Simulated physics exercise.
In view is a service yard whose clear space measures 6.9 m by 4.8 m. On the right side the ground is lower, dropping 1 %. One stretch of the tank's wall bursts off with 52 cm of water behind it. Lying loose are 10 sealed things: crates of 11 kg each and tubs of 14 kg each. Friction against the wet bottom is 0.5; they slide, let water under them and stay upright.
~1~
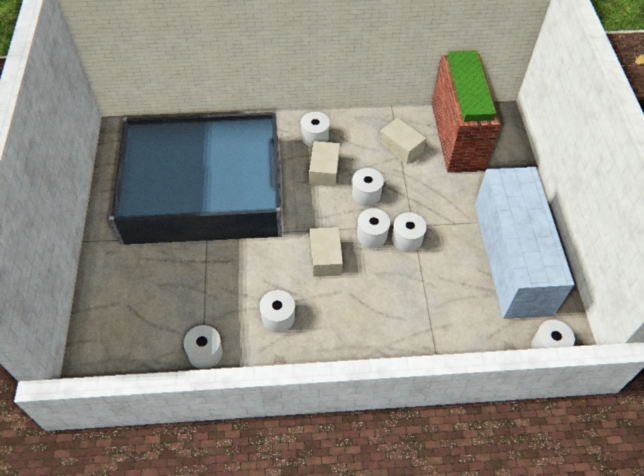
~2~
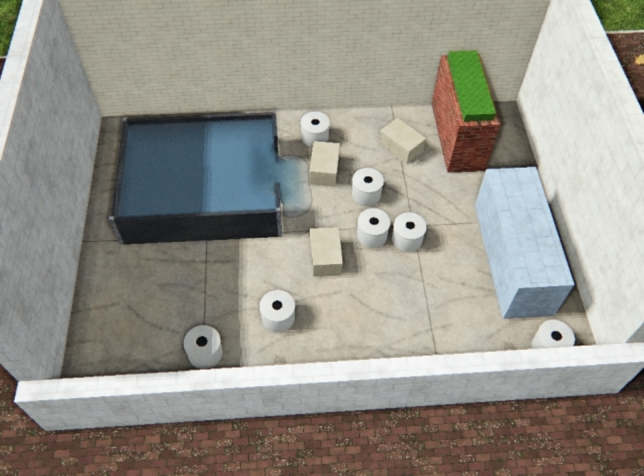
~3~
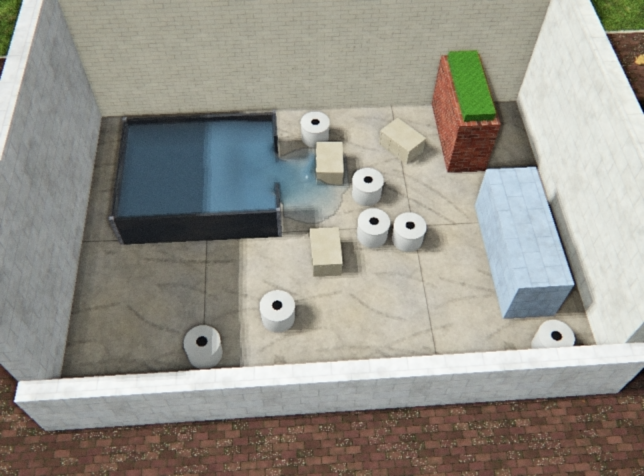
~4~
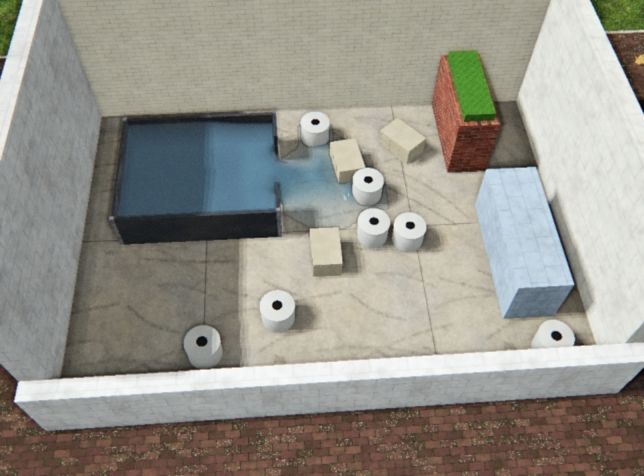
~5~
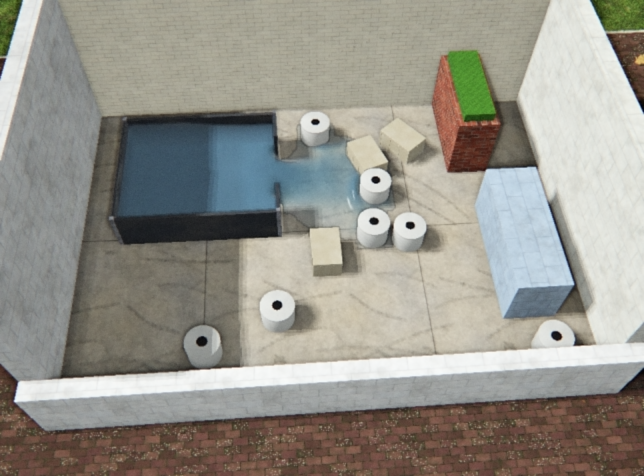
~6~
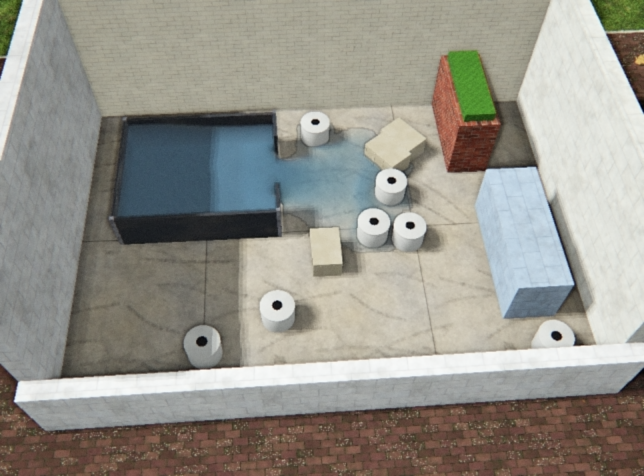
A dark tank of water in a walled yard burst open on its right side, and water spread across the paving, pushing a beige crate and then a white tub to the right.
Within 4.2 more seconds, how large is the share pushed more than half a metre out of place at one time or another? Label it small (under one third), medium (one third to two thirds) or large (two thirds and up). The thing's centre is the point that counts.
Medium.
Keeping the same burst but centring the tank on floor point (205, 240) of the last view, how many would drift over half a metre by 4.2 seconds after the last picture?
Then 6 of them would.
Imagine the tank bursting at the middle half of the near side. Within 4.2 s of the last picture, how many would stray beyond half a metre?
Then the count would be 3.
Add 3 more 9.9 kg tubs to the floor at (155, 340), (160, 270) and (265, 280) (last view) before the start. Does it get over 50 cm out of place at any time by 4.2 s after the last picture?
In the order asked: Below the mark; below the mark; below the mark.
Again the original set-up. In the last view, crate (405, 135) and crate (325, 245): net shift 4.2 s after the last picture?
The first ends 150 centimetres from its start and the second 0 centimetres.
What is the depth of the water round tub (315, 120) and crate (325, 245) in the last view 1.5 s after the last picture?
I'd put it at 4 cm and 1 cm respectively.
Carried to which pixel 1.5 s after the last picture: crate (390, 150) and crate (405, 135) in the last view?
Near (432, 162) and (416, 101).
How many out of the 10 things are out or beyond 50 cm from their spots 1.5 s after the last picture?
5 of them.
Then, 0.4 s after the last picture 2 of 10 are over 50 cm from their spots; 0 afloat.
Then, 1.5 s after the last picture 5 of 10 are over 50 cm from their spots; 2 afloat.
Then, 2.8 s after the last picture 5 of 10 are over 50 cm from their spots; 4 afloat.
Then, 4.2 s after the last picture 5 of 10 are over 50 cm from their spots, and 5 have been at some point; 4 afloat.
